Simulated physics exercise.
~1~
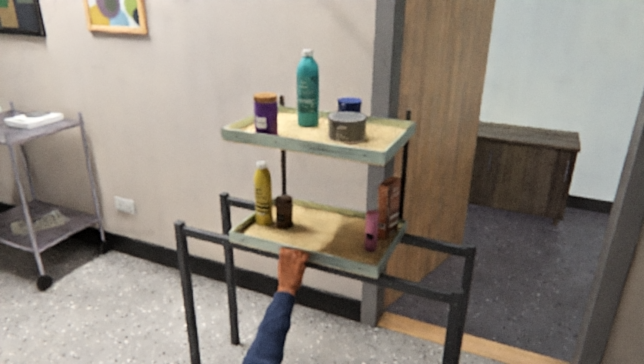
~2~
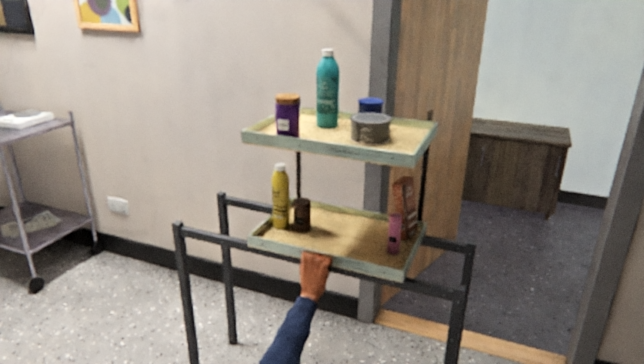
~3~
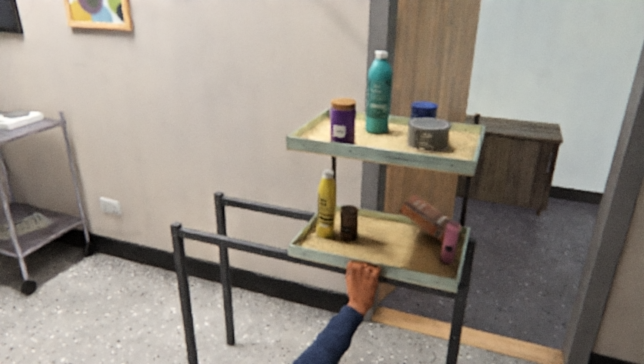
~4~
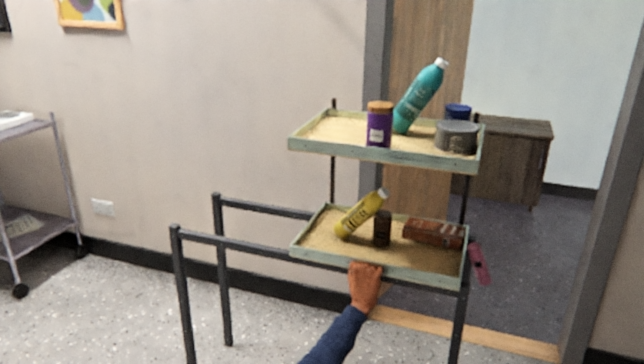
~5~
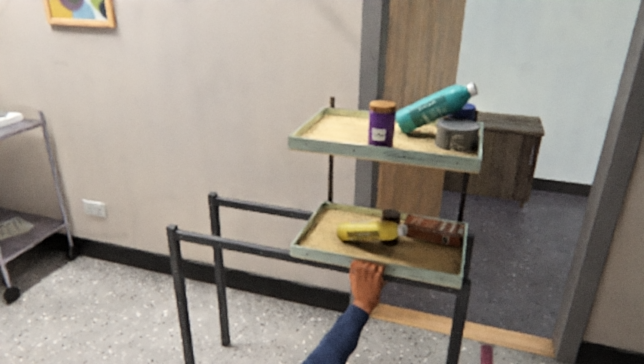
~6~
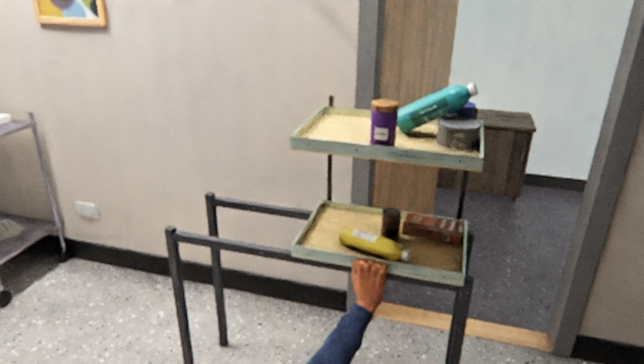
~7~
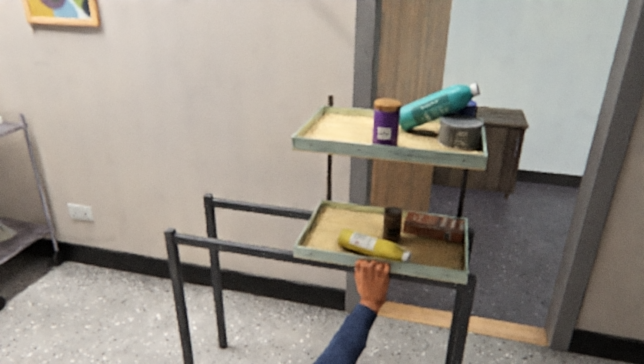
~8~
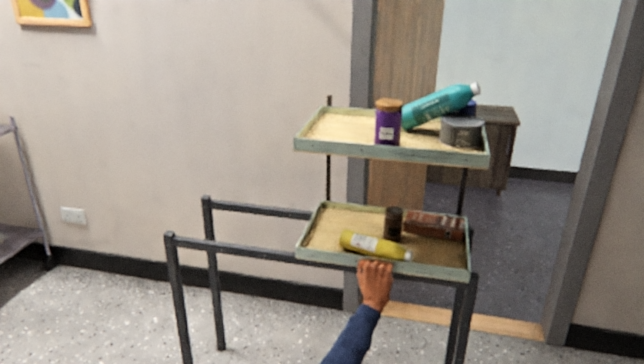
The clip shows a hand moving a two-tiered tray of bottles and containers rightward along a dark frame until it stops. The turquoise and yellow bottles and orange packet topple, a pink shaker falls off the right side, and the purple jar remains upright.
